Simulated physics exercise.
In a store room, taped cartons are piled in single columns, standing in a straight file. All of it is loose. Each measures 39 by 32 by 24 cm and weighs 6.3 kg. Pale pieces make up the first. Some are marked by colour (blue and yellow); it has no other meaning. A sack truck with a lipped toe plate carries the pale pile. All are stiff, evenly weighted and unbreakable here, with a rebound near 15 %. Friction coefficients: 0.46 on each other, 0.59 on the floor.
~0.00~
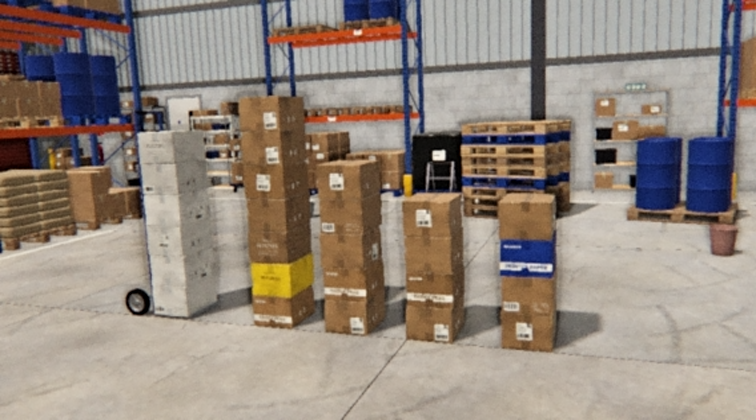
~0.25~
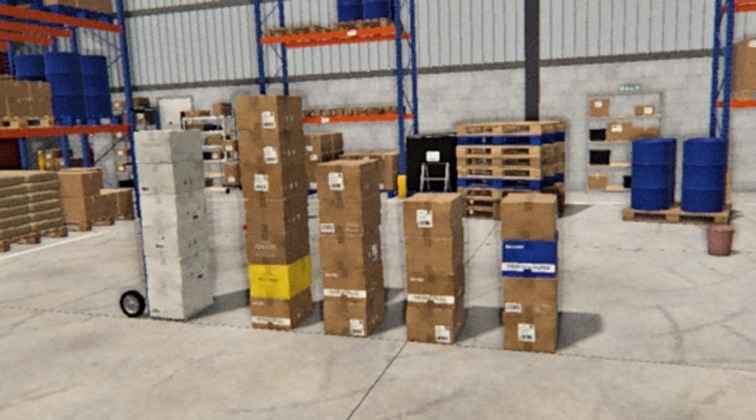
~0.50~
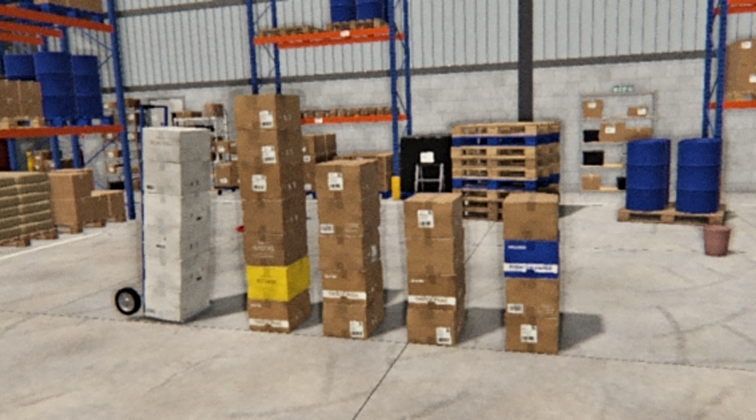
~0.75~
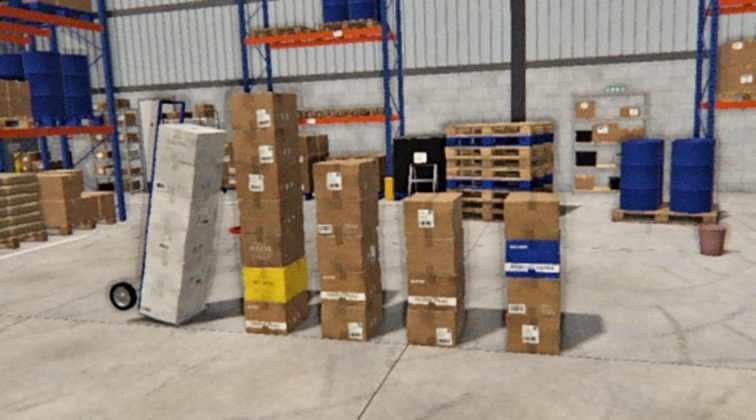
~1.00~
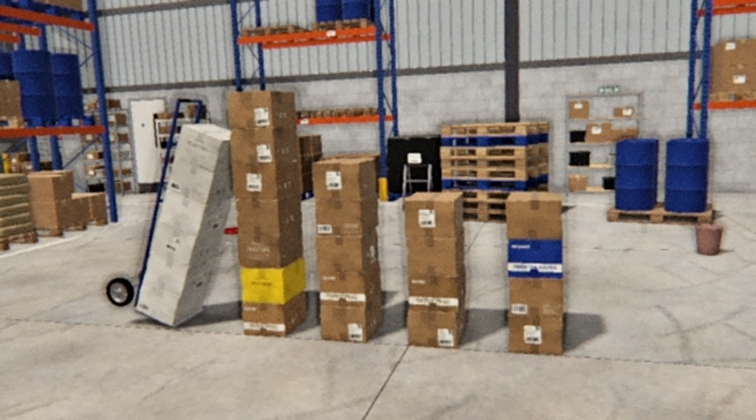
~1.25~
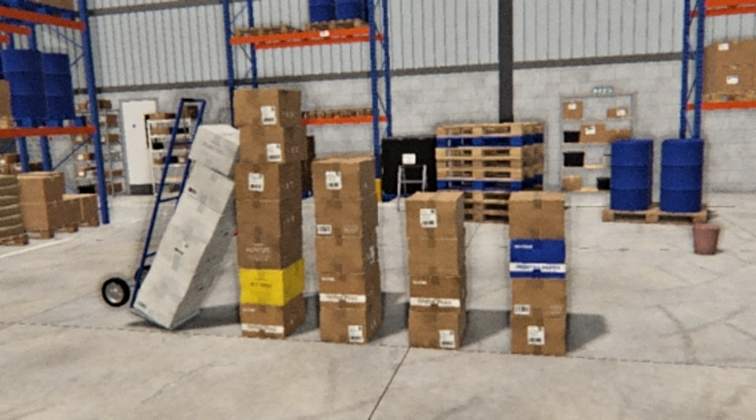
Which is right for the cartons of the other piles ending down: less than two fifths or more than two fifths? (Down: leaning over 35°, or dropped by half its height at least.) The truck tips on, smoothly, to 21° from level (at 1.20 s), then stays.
Ending down: Over two fifths.
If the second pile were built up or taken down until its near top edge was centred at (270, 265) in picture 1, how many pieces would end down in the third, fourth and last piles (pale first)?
Then third 0, fourth 0, last 0.
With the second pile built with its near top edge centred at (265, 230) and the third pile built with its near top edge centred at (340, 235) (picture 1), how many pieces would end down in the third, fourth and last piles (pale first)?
Then third 0, fourth 0, last 0.
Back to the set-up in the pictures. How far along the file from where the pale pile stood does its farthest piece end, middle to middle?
About 130 cm.
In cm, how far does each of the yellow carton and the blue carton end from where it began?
About: Yellow 40, blue 130.
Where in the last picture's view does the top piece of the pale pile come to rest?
Around (325, 215).
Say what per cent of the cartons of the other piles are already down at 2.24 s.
At that moment 0 per cent.
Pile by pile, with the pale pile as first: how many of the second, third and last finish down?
By pile: Second 6, third 5, last 4.
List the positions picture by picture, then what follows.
In the first frame (pixels give the middle of a visible side; the camera moves round a little), truck frame (140, 154) 0° forward; yellow carton (270, 281); blue carton (526, 259); none of the others has stirred.
The second frame shows truck frame (136, 153) 1° forward; blue carton (528, 259).
The third frame shows truck frame (143, 150) 5° forward, top of the pale pile leaning 5°; yellow carton (266, 284); none of the others has stirred.
The fourth frame shows truck frame (156, 146) 13° forward, top of the pale pile leaning 13°; yellow carton (264, 285); none of the others has stirred.
The fifth frame shows truck frame (170, 144) 19° forward, top of the pale pile leaning 21°; yellow carton (262, 286); none of the others has stirred.
The sixth frame shows truck frame (172, 144) 21° forward, top of the pale pile leaning 25°; yellow carton (261, 287); blue carton (538, 259); movement in 3 of them.
After 2.24 s, 6 of the pale pile down; none of the 20 other cartons down, 12 disturbed; yellow carton 24° from how it stood.
After 3.02 s, 6 of the pale pile down; 14 of the 20 other cartons down; yellow carton 43° from how it stood; blue carton 25° from how it stood.
In the end (4.7 s), 6 of the pale pile down; 19 of the 20 other cartons down; blue carton upside down; yellow carton 43° from how it stood. That is 95 per cent. From the last view, middles, yellow carton near (320, 291).
